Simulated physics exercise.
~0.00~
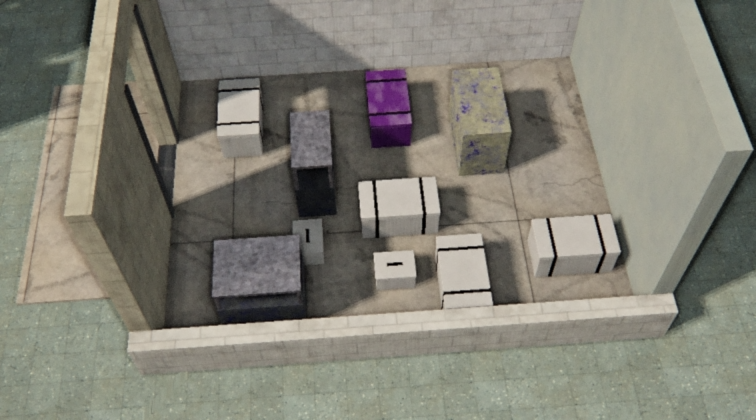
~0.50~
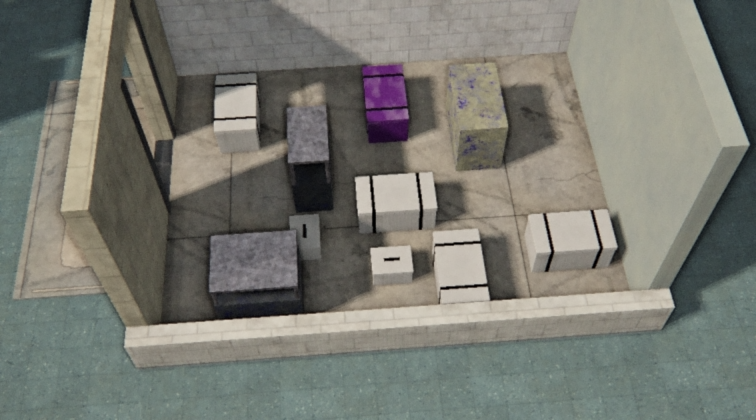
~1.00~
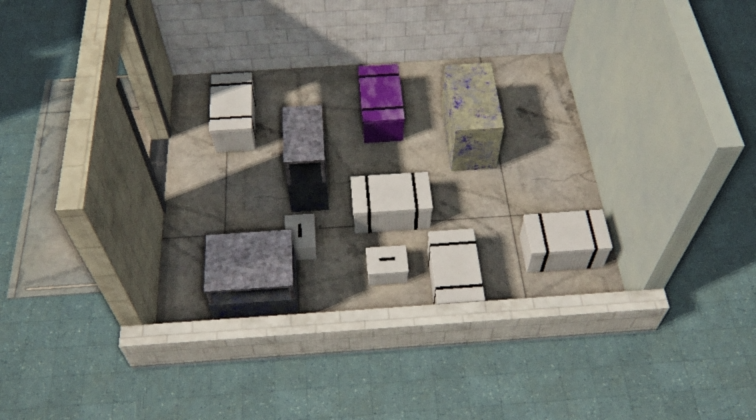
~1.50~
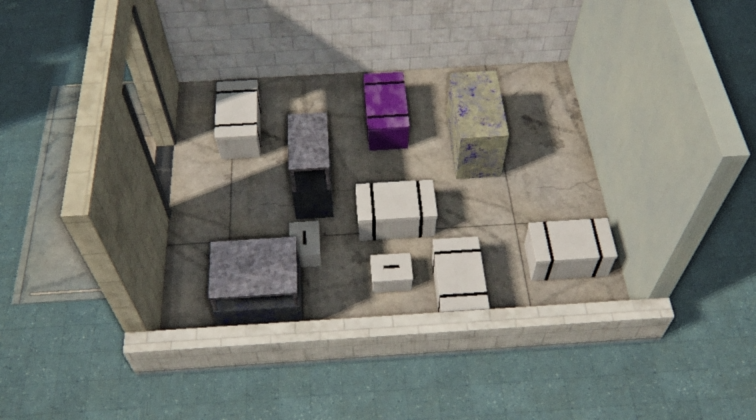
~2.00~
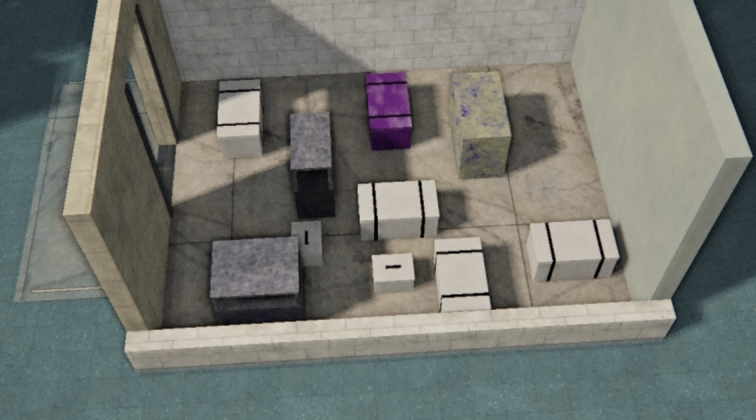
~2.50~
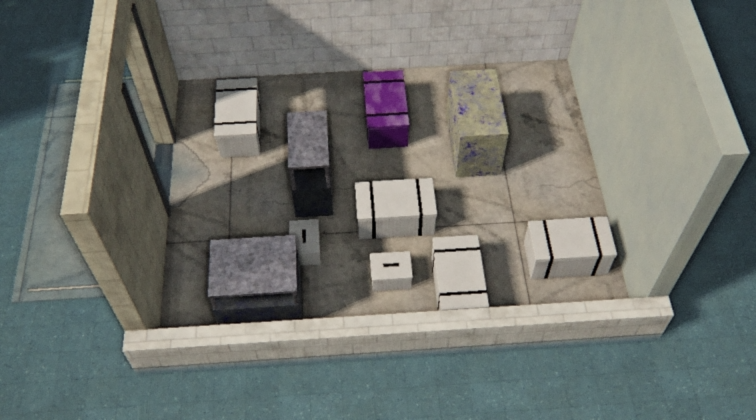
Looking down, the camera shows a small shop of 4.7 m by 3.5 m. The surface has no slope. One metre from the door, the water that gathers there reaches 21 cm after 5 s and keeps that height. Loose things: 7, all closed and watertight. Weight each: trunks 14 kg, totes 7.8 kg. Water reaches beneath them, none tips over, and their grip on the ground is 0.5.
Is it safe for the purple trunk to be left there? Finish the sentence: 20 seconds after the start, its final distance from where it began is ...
Between a quarter metre and a metre.
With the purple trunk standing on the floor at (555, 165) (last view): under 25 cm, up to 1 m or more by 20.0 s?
I'd say it goes a long distance.
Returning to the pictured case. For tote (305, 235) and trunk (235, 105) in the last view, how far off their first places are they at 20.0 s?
They've ended up 30 cm and 150 cm away, in that order.
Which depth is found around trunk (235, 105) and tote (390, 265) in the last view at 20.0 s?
First about 15 cm, second about 15 cm.
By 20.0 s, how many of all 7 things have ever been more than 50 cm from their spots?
Counting them up, I find 7.
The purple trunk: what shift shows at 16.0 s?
About 50 cm by then.
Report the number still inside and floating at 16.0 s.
That would be 7 of them.
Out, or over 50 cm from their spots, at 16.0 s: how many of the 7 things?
I get 6.
After 4.0 s the purple trunk is near (386, 98), 0.0 m from its start, aground; 0 afloat.
After 9.0 s the purple trunk is near (428, 90), 0.5 m from its start, afloat; 3 afloat.
After 16.0 s the purple trunk is near (431, 79), 0.5 m from its start, afloat; 7 afloat.
After 20.0 s the purple trunk is near (433, 76), 0.6 m from its start, afloat; 7 afloat.
